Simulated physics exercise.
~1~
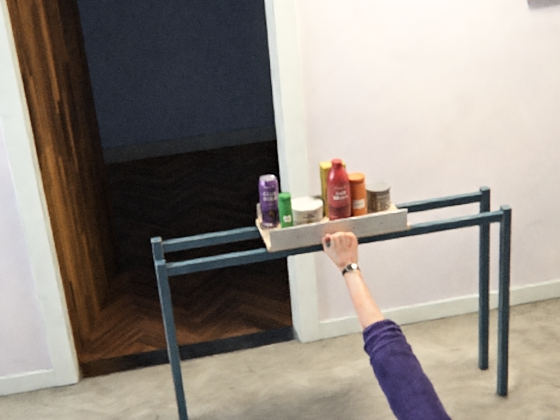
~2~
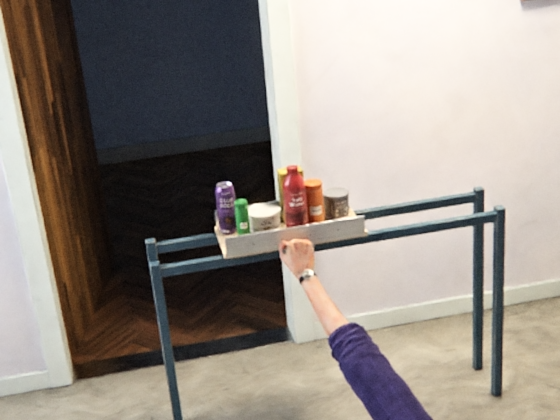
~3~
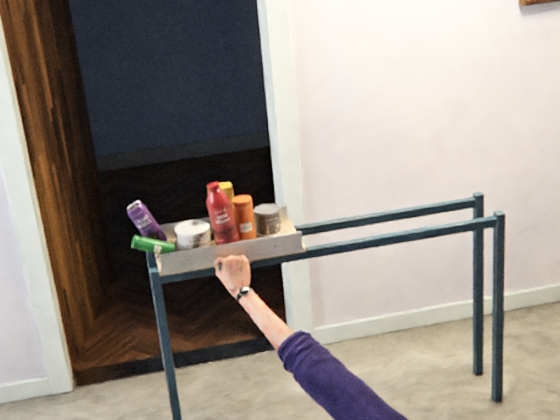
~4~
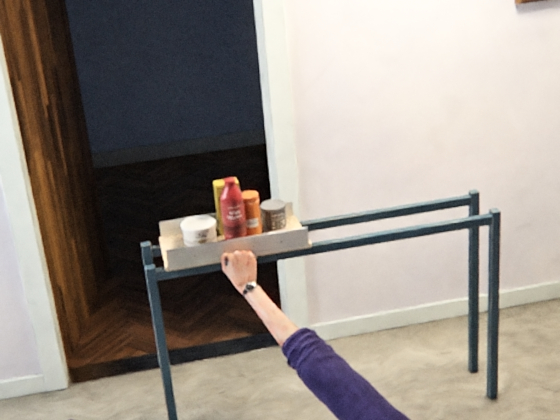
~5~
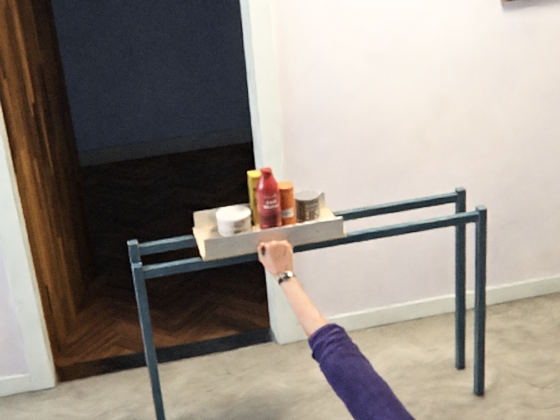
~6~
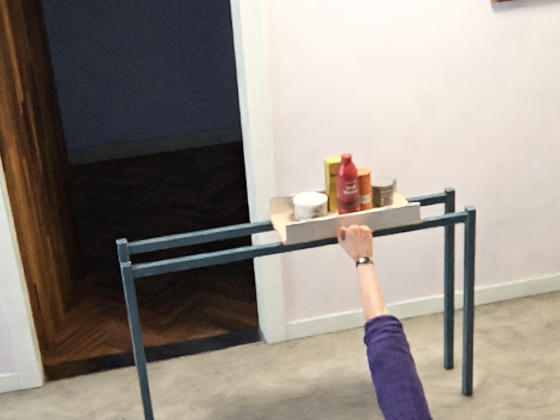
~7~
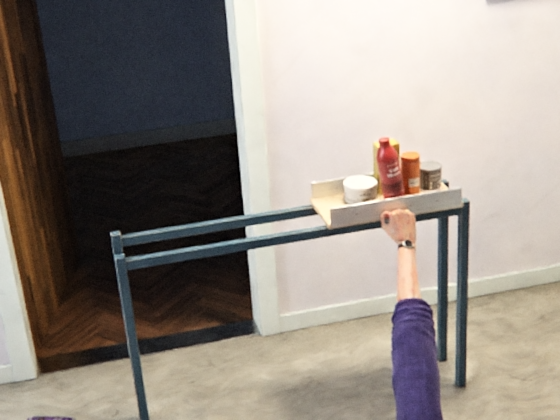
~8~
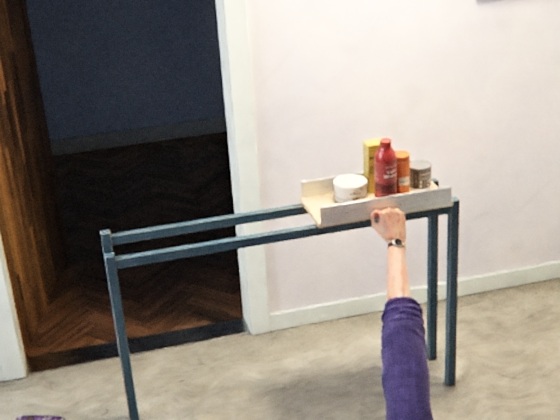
In a room with a pale wall and a dark doorway, a purple-sleeved arm holds the front of a tray of bottles, tubs and tins that rests on two blue rails. The hand shoves the tray left along the rails to the far end. There the purple can leans and the green shaker tips over at the open left side, and both drop out. The hand then pushes the tray all the way right, where the red bottle tilts briefly. It settles upright with the others still aboard, while the purple can lies on the floor.
